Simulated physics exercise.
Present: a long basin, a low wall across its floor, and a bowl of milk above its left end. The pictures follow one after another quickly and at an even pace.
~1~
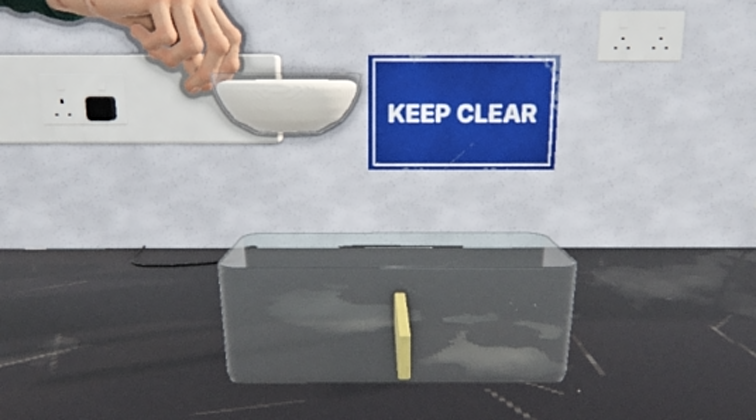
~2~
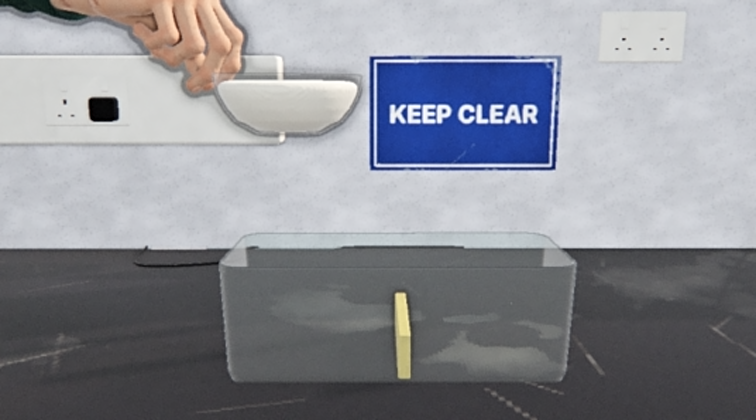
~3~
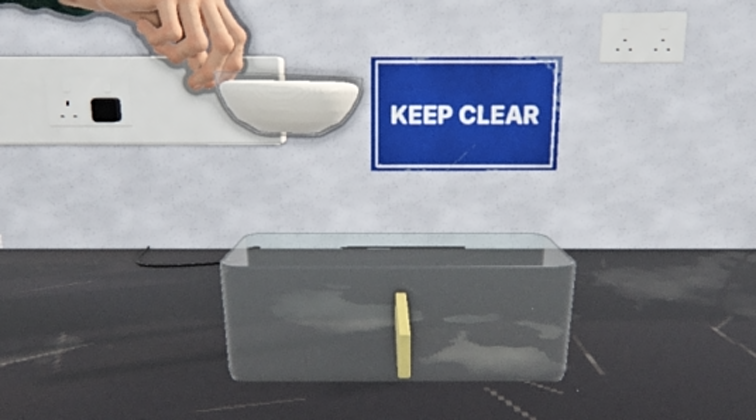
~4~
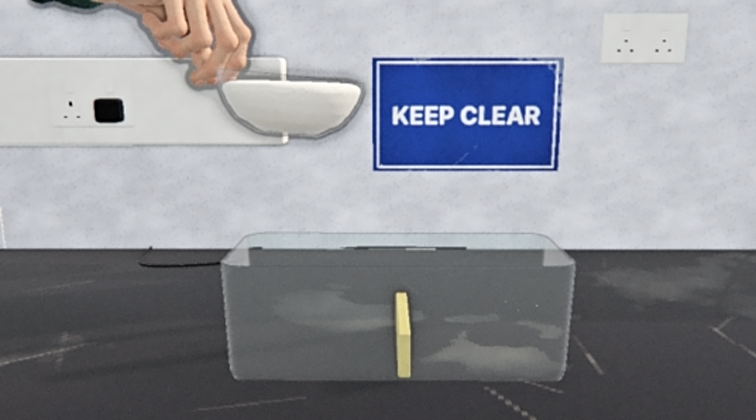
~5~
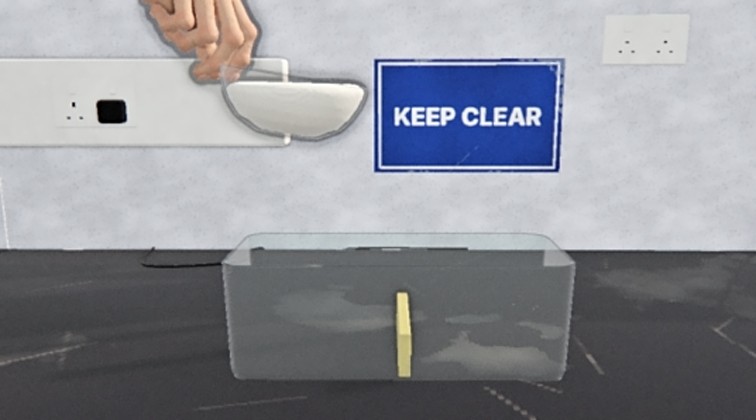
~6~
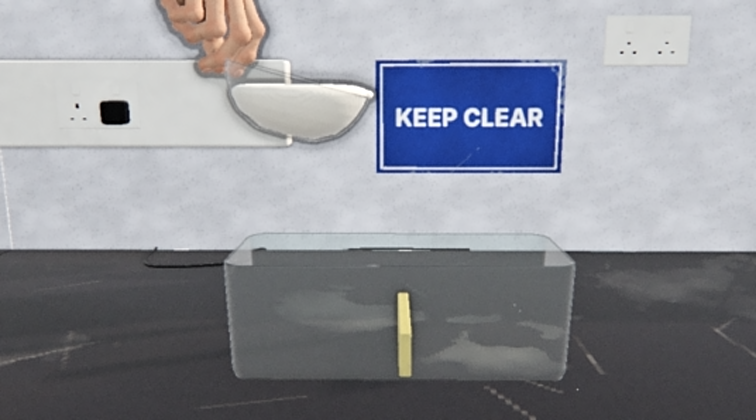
A hand holds a white bowl level above the left end of a long clear basin with a low yellow wall across its floor. The bowl then tilts slightly, its right side dipping little by little, while the basin and wall stay still beneath a blue "KEEP CLEAR" sign.
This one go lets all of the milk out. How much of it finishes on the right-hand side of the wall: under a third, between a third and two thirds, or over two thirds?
Over two thirds.
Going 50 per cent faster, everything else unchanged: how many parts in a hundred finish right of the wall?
Share on the right: Some 70 percent.
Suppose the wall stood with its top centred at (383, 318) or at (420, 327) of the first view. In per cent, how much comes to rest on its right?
In order, 85 and 60 in a hundred.
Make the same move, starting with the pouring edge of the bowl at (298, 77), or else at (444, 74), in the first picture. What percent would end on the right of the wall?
Roughly 5 % and 95 %.
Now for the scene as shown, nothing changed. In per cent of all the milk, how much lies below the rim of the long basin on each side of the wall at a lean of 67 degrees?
Left 5 per cent, right 40 per cent.
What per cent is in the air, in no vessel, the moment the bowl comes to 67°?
Airborne fraction: Approx. 35 %.
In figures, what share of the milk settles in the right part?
75 % or thereabouts.
A moment on, the bowl is tipped part way and 23 per cent is still to pour, 3 is left of the wall and 40 right of it.
Next, the bowl is tipped right over and 0 per cent is still to pour, 21 is left of the wall and 77 right of it.
Then the bowl is tipped right over and 0 per cent is still to pour, 22 is left of the wall and 77 right of it.
Later the bowl is tipped right over and 0 per cent is still to pour, 22 is left of the wall and 77 right of it.
At rest 22 per cent lies left of the wall, 77 right of it and 1 outside.
